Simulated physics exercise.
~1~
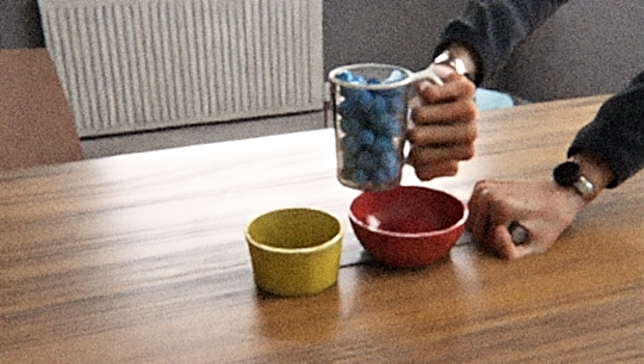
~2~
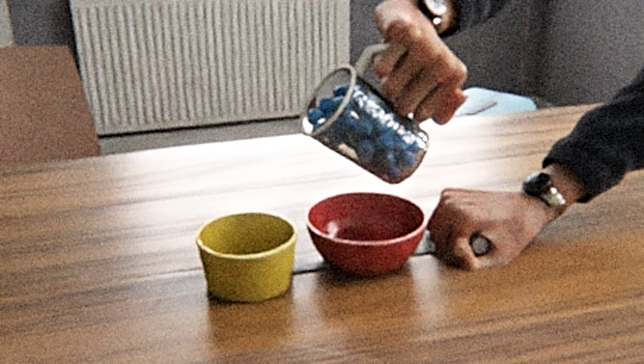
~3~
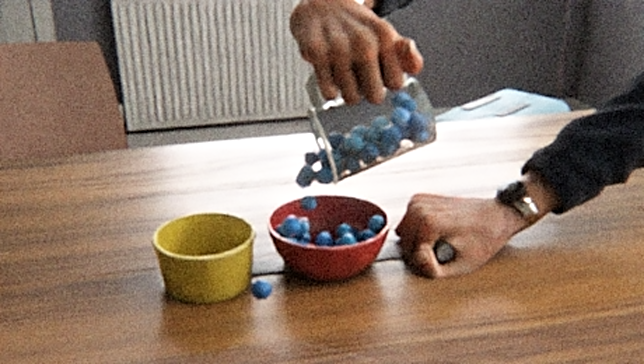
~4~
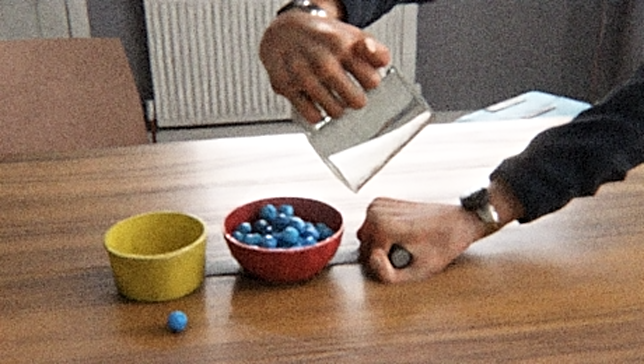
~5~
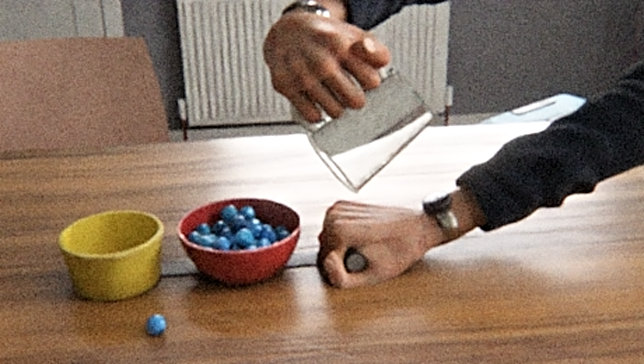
A clear cup full of blue glass balls is held up by a hand over a wooden table, seen from the front and slightly above, with a radiator and a chair behind. Below it stand a yellow dish on the left and a red bowl on the right, with a second hand closed in a fist beside the bowl. As both dishes and the fist slide left, the upper hand tips the cup and the balls spill into the red bowl. One lands on the table. Finally the emptied cup stays tipped, the red bowl is heaped, the yellow dish shows none, and a lone ball lies in front.
